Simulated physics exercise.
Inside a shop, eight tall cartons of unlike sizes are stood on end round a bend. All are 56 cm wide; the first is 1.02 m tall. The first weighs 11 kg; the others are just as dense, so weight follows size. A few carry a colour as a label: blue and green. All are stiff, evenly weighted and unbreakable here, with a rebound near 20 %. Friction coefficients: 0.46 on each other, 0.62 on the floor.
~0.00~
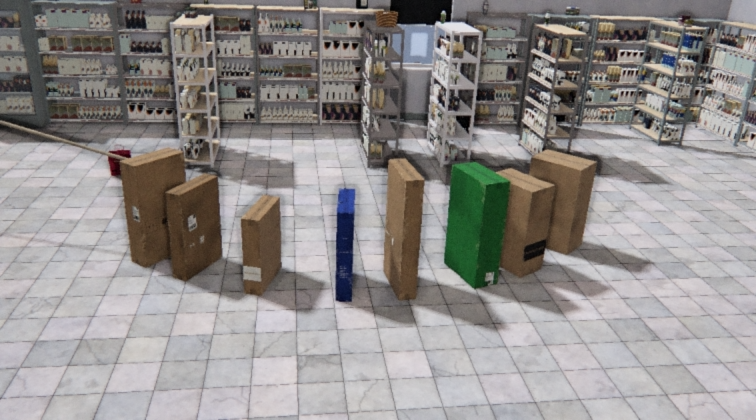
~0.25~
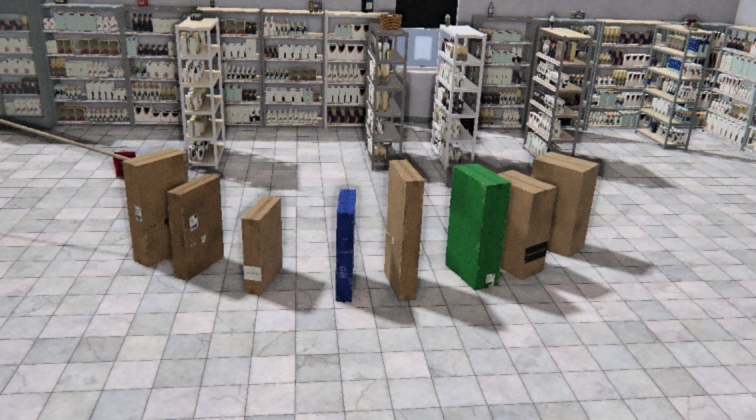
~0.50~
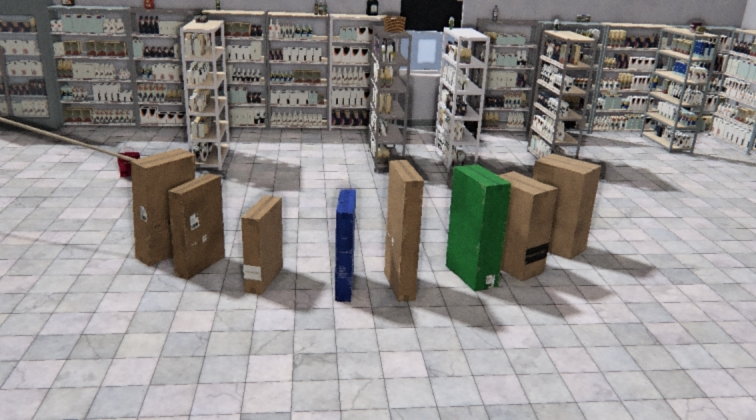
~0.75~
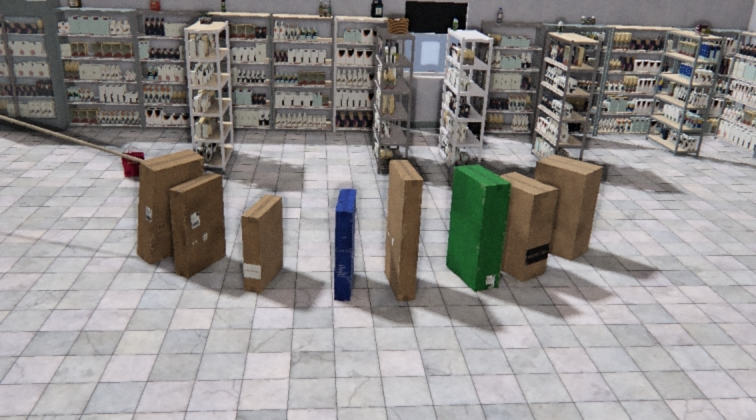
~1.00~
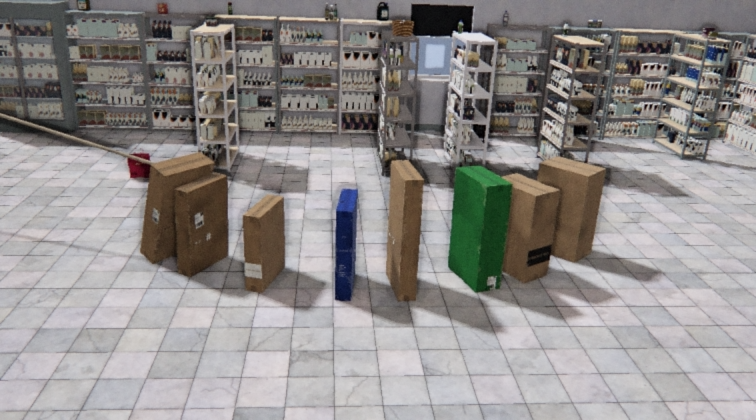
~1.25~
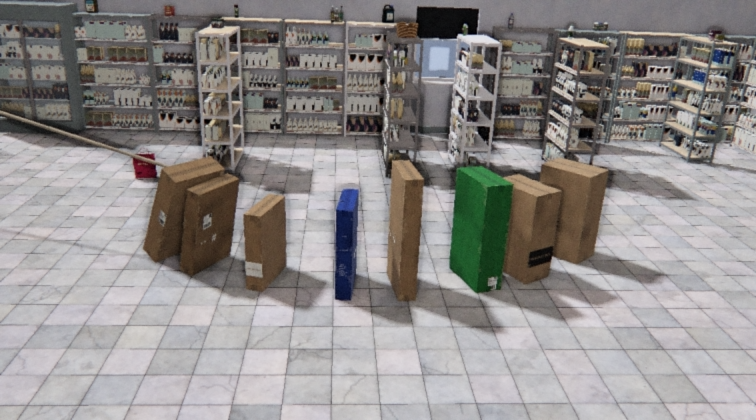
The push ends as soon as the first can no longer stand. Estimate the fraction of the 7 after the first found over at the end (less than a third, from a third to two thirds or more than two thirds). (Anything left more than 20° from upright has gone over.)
Over two thirds of them.
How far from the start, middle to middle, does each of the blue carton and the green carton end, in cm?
Blue 50, green 50.
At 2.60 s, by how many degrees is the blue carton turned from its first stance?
About 40°.
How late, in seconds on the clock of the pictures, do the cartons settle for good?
At about 5.5 s.
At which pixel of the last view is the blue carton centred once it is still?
Near (401, 266).
After 1.70 s, 1 of the 7 other cartons over.
After 2.60 s, 4 of the 7 other cartons over; blue carton leaning 37°.
After 5.16 s, 7 of the 7 other cartons over; blue carton leaning 63°; green carton leaning 52°.
At rest (5.8 s), 7 of the 7 other cartons over; blue carton leaning 64°; green carton leaning 57°. That is 100 per cent. Not one is left standing. As the last picture would show them, middles, blue carton near (401, 266), green carton near (521, 233).
